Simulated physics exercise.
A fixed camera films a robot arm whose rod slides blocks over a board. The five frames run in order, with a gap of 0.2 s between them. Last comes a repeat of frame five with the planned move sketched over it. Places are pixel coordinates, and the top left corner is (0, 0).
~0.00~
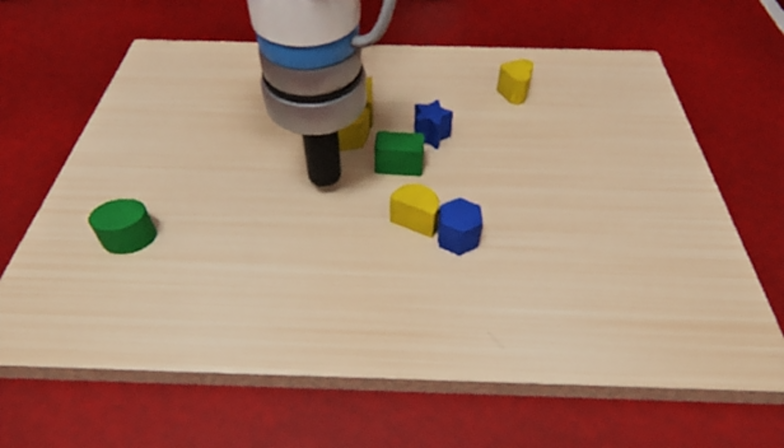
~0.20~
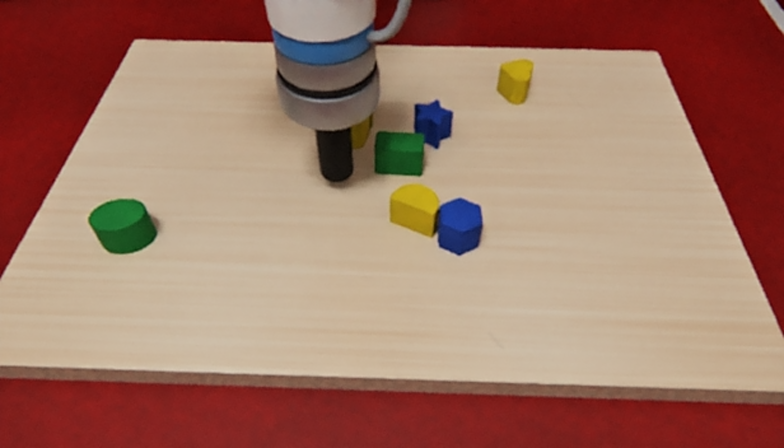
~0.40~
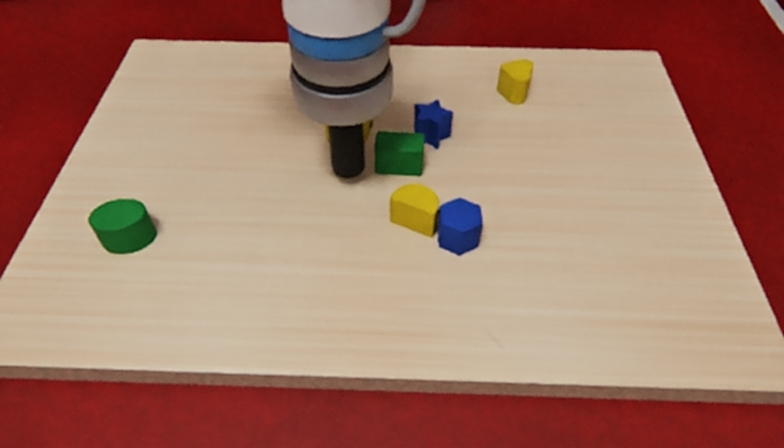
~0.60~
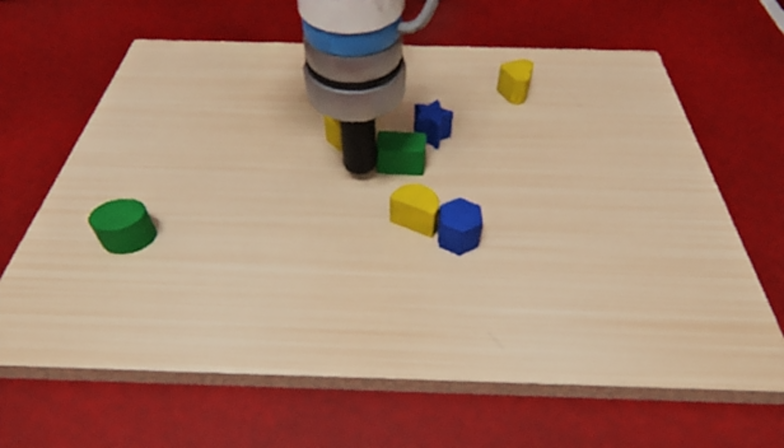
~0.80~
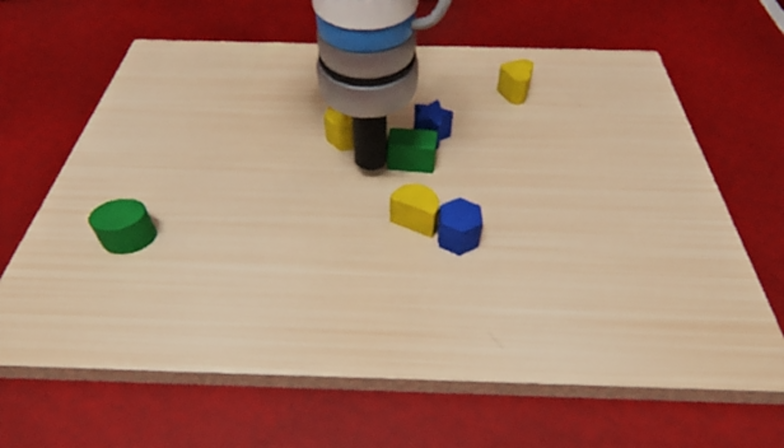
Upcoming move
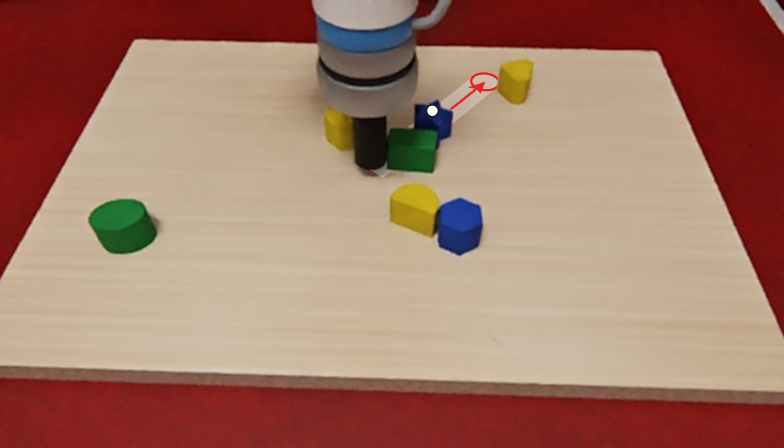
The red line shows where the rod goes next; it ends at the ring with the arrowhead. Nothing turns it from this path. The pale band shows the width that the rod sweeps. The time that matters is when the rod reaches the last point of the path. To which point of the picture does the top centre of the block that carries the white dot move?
That would be at about pixel (486, 89).
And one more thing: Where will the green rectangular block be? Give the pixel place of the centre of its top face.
It is at (445, 132).
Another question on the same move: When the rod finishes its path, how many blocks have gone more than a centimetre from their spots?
Of all the blocks, two travel more than a centimetre.
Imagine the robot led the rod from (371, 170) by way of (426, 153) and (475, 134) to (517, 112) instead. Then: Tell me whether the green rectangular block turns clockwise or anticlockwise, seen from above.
From the top: Clockwise.
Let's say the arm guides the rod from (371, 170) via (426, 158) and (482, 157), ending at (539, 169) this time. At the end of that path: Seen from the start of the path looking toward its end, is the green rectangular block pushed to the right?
No.
The line goes from (371, 170) to (485, 82); the dot is on the blue star block.
On the path given first. One third of the way, rod at (414, 129); green rectangular block at (445, 132), turned 30° clockwise; blue star block at (448, 103).
Two thirds of the way, rod at (453, 99); green rectangular block at (445, 132), turned 30° clockwise; blue star block at (483, 91), turned 95° clockwise.
At the end, rod at (486, 73); green rectangular block at (445, 132), turned 30° clockwise; blue star block at (486, 89), turned 125° clockwise; yellow heart block unmoved.
